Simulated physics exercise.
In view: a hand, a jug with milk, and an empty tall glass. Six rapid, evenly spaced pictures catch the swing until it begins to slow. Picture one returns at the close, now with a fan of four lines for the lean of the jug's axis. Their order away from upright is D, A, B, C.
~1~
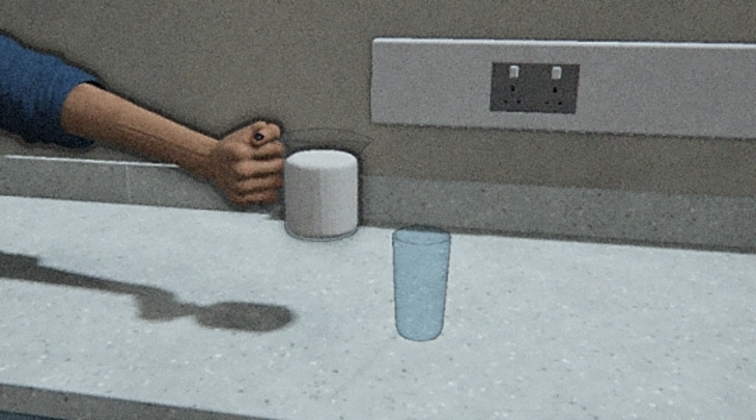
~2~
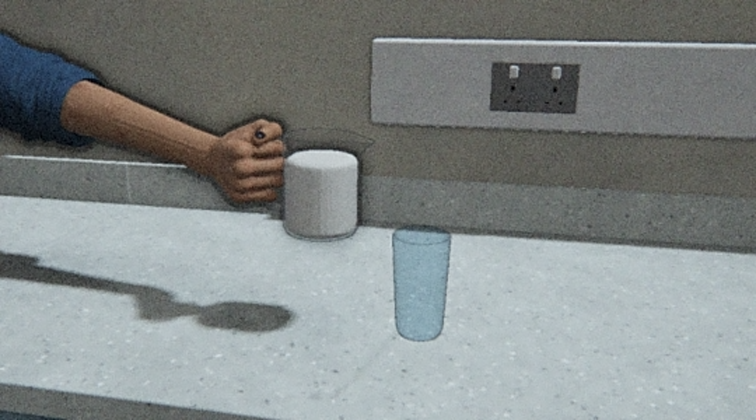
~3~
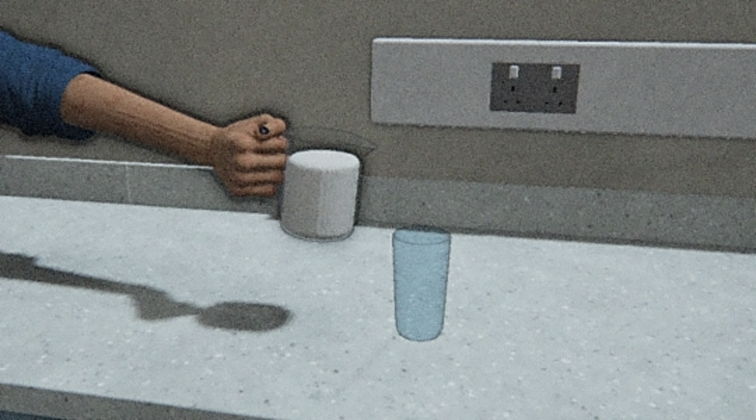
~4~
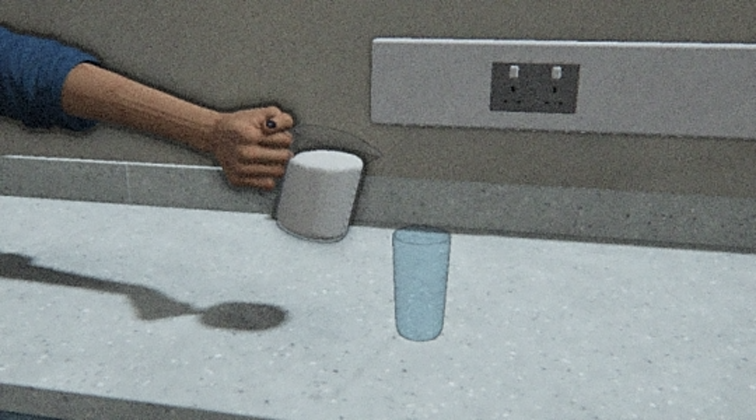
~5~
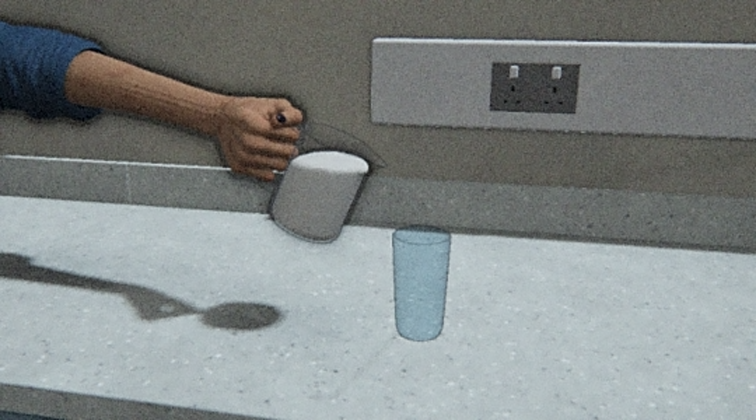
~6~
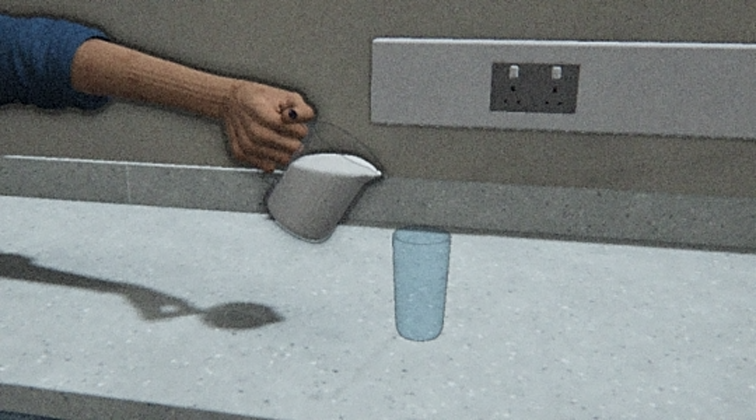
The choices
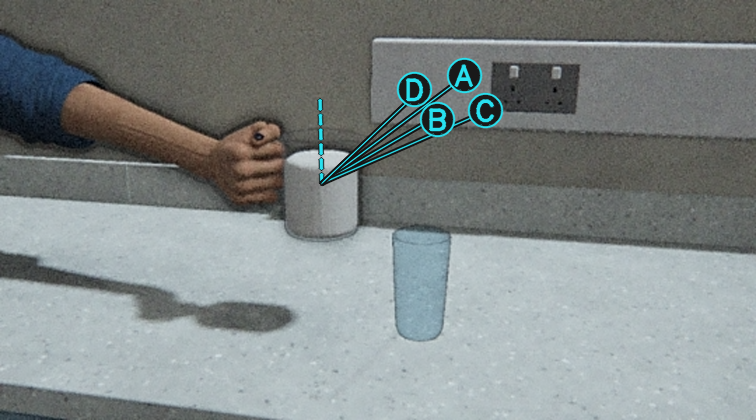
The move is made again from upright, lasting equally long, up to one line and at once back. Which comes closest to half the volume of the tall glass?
Take C.
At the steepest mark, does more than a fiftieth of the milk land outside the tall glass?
No, it does not.
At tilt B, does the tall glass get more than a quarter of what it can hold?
Yes.
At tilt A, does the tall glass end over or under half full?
Under.
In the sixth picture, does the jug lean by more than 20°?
Yes.
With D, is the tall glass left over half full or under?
Under.
On the marked copy, A at (451, 86); B at (420, 125); C at (469, 118); D at (405, 104).
With A, the tall glass ends with about 26 % of what it can hold.
With B, the tall glass ends with about 36 % of what it can hold.
With C, the tall glass ends with about 49 % of what it can hold.
With D, the tall glass ends with about 17 % of what it can hold.
